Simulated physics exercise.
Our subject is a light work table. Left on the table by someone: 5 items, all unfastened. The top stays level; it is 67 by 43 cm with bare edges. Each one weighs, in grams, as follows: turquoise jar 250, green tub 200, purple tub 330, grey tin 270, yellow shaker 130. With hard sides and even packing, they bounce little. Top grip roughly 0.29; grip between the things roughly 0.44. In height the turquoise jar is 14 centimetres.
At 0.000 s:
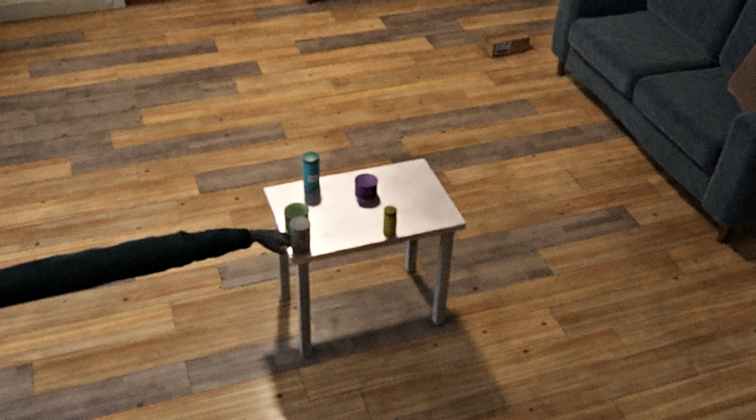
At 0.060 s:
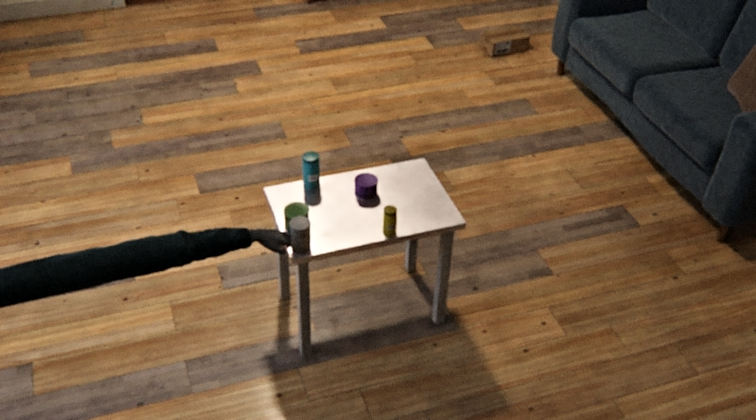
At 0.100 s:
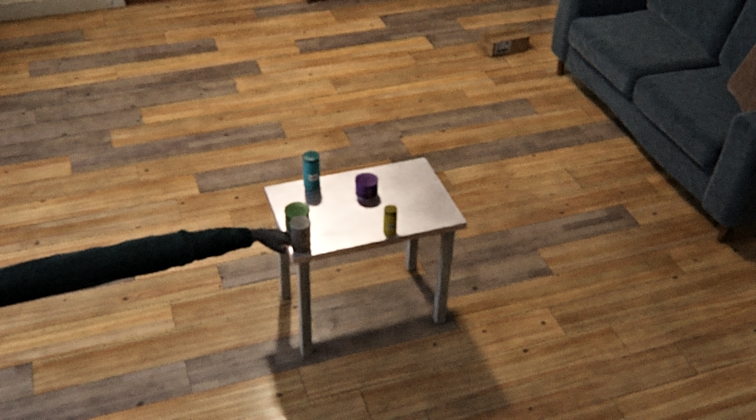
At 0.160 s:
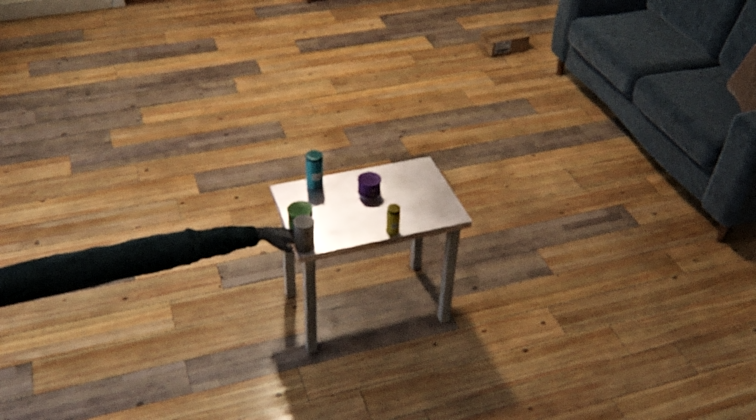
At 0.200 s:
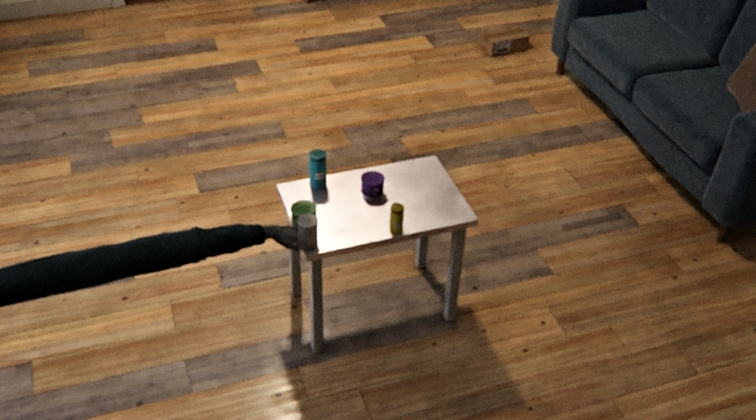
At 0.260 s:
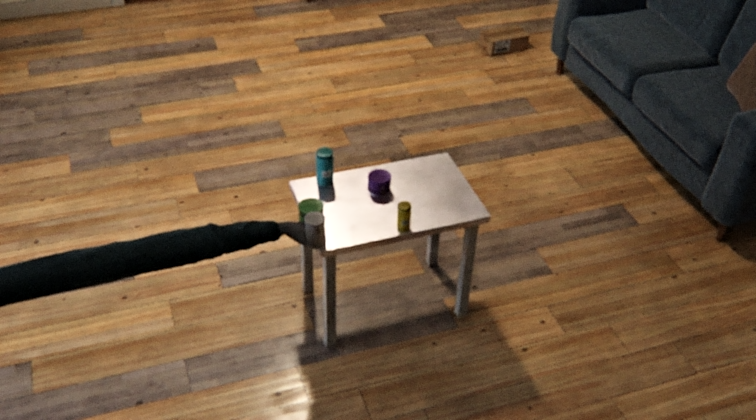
A dark arm reached in from the left and pushed a small white table holding five colorful containers, which stayed still at first, then slid slightly to the right across the wooden floor.
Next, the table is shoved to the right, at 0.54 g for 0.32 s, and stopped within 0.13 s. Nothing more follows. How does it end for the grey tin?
The grey tin ends up knocked down.
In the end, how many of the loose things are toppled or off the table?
Count: 3.
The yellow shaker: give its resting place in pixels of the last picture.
It ends up at about (490, 208).
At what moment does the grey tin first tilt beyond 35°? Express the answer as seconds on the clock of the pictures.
Answer: About 0.4 s.
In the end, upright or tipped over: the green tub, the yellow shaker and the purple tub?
Outcome noted - the green tub ends up fallen, the yellow shaker ends up fallen, the purple tub survives without falling.
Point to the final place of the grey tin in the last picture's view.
It winds up close to (374, 328).
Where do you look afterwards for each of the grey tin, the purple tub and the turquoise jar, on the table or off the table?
Observed: Grey tin exits its support; purple tub remains in bounds; turquoise jar remains in bounds.
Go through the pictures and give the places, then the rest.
Grey tin (301, 236); turquoise jar (311, 171), in the first picture.
Purple tub (366, 187); yellow shaker (390, 221), in the second picture.
Turquoise jar (312, 170); green tub (297, 218), in the third picture.
Table 3 cm from its start; purple tub (369, 185); yellow shaker (393, 219), in the fourth picture.
Table 5 cm from its start; yellow shaker (397, 219) shifted 2 cm; turquoise jar (318, 169) shifted 2 cm, in the fifth picture.
Table 11 cm from its start; grey tin (316, 231) shifted 5 cm; purple tub (379, 183) shifted 5 cm, in the sixth picture.
Around 0.36 s, table 24 cm from its start; green tub and grey tin now off the table; yellow shaker shifted 11 cm; turquoise jar shifted 11 cm.
Around 0.56 s, table 38 cm from its start; yellow shaker at 17° to upright; turquoise jar shifted 7 cm; purple tub shifted 7 cm.
Around 0.66 s, table 38 cm from its start; yellow shaker at 65° to upright; turquoise jar shifted 2 cm; purple tub shifted 2 cm.
Finally (3.1 s), off the table and tipped over, green tub and grey tin; on their side or leaning hard on the table, yellow shaker; the other 2 still in place (within 5 cm). In the last view, grey tin near (374, 328).
